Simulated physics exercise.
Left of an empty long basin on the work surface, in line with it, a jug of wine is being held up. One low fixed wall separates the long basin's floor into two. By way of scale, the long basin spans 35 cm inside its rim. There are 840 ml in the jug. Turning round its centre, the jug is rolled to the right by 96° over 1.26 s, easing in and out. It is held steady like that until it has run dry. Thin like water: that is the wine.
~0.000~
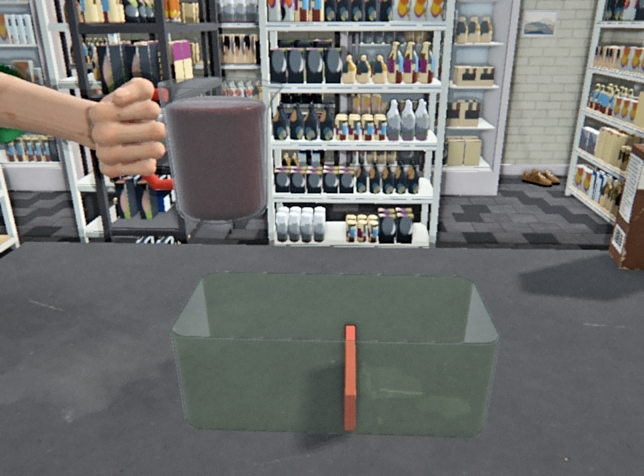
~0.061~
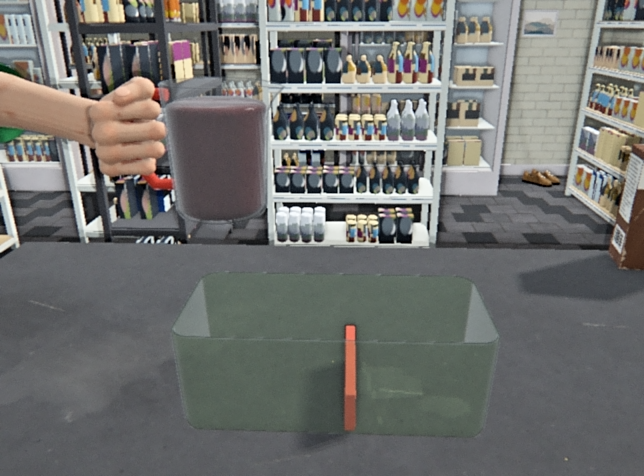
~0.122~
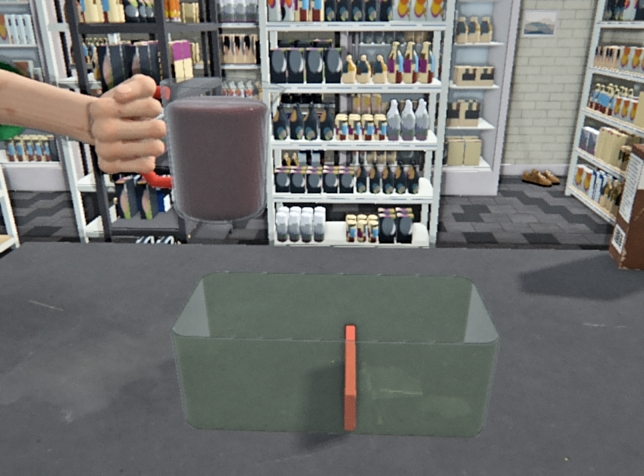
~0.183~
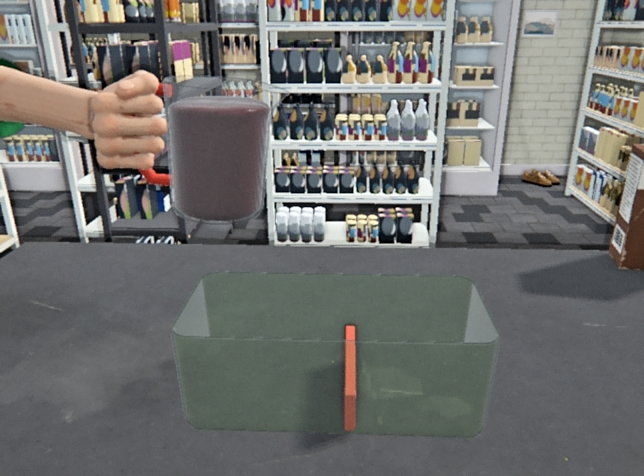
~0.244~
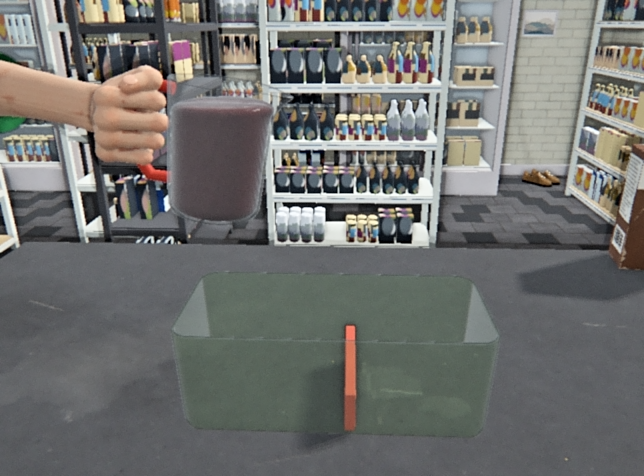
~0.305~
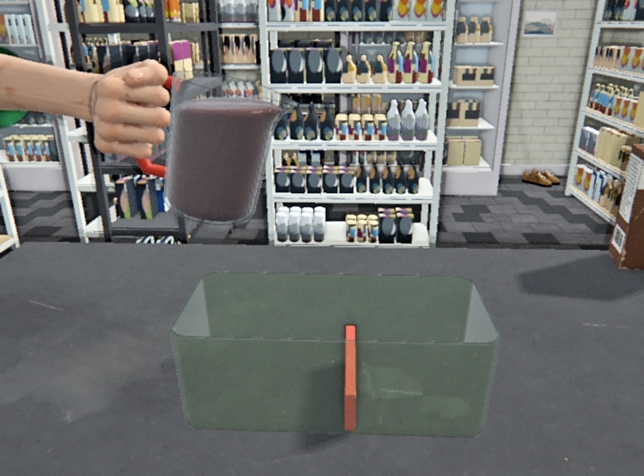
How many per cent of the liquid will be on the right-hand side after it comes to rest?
Some 86 per cent will be on the right-hand side.
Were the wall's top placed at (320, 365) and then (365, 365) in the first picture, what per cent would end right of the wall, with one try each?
The first gives near 95 per cent and the second near 70 per cent.
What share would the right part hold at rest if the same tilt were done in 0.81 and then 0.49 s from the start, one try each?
Result: 85 per cent, then 85 per cent.
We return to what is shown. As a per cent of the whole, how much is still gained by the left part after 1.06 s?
12 %.
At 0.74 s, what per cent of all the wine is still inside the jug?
84 %.
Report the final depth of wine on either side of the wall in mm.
Roughly 4 mm on the left side and 34 mm on the right side.
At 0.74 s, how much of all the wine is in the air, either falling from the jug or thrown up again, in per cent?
About 14 per cent.
Then, 0.74 s in, the tilt is 61° and 84 per cent is still to pour, 0 is left of the wall and 3 right of it.
Then, 1.06 s in, the tilt is 90° and 41 per cent is still to pour, 0 is left of the wall and 37 right of it.
Then, 1.40 s in, the tilt is 96° and 9 per cent is still to pour, 5 is left of the wall and 79 right of it.
Then, 1.76 s in, the tilt is 96° and 1 per cent is still to pour, 11 is left of the wall and 86 right of it.
Finally, 13 per cent lies left of the wall, 86 right of it and 1 outside.
